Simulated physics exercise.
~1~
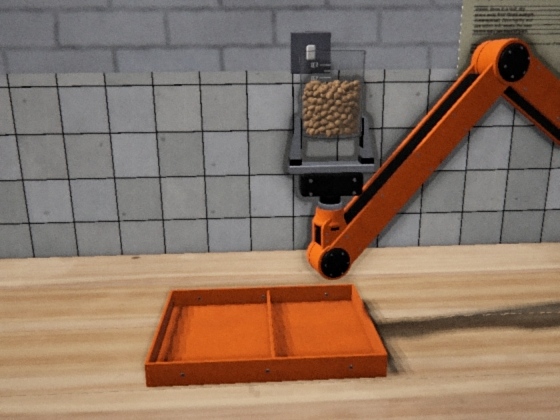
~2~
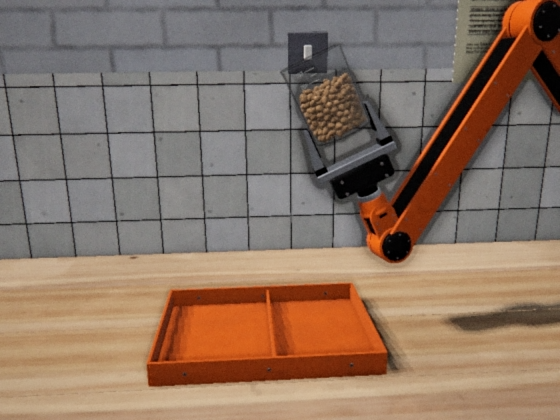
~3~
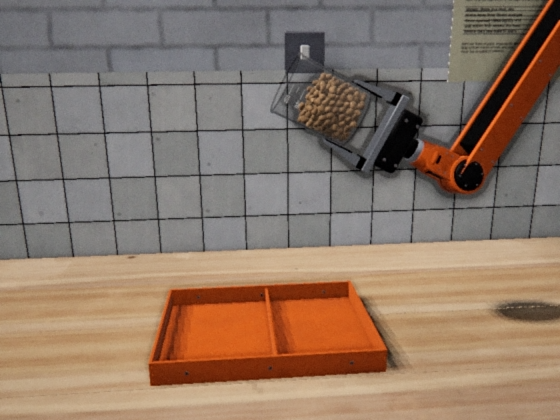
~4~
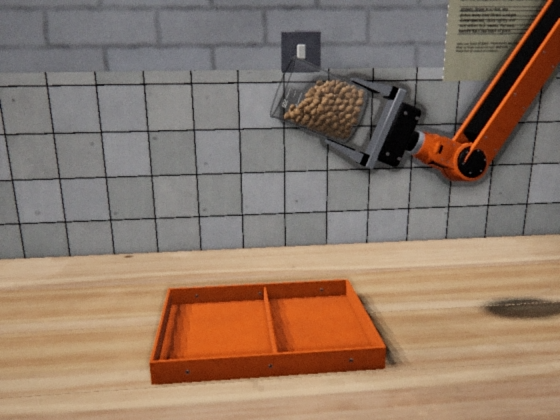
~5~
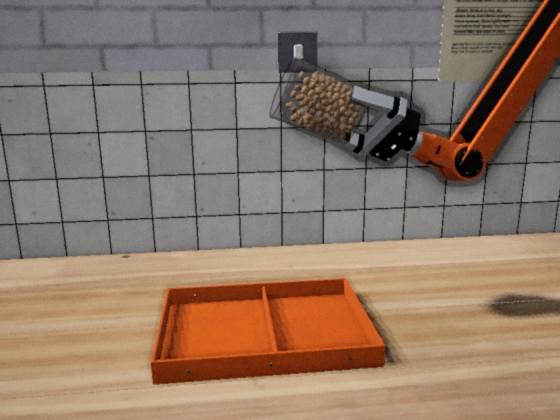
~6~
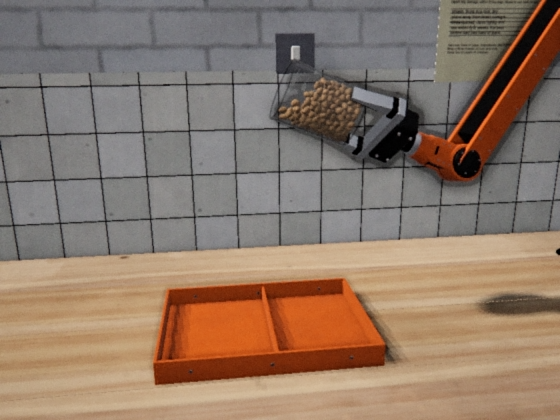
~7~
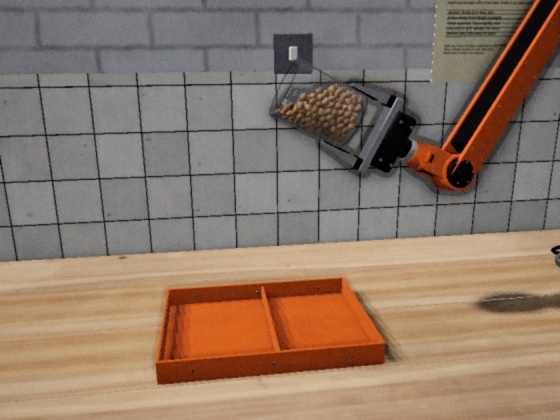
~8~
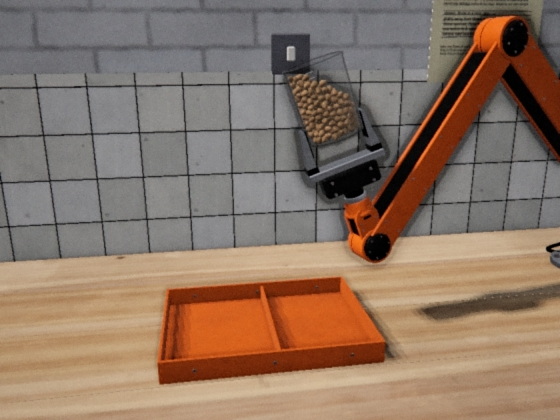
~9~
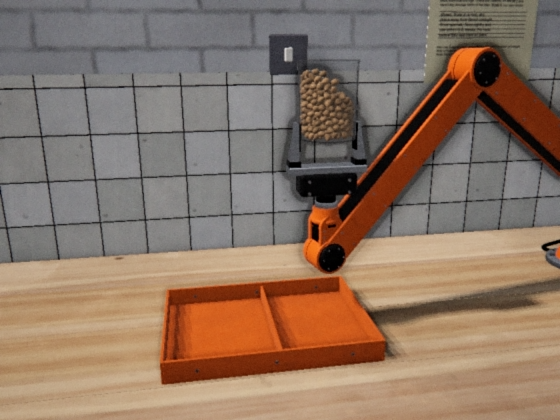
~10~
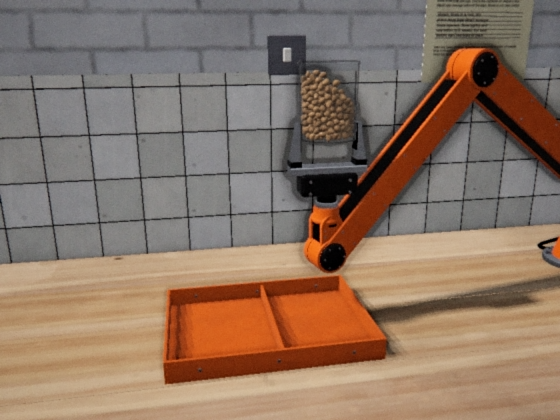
On a pale wooden table before a tiled wall, an orange robot arm holds a clear beaker of brown beans upright, above and behind an orange tray split by a cross wall. The arm swings to the right and tips the beaker over to the left until it lies nearly on its side. It holds there while the gripper turns, and the beans shift toward the beaker's mouth without spilling. The arm then moves back left and down, raising the beaker upright again. At the end the beans are still inside, heaped unevenly, and the tray remains empty.
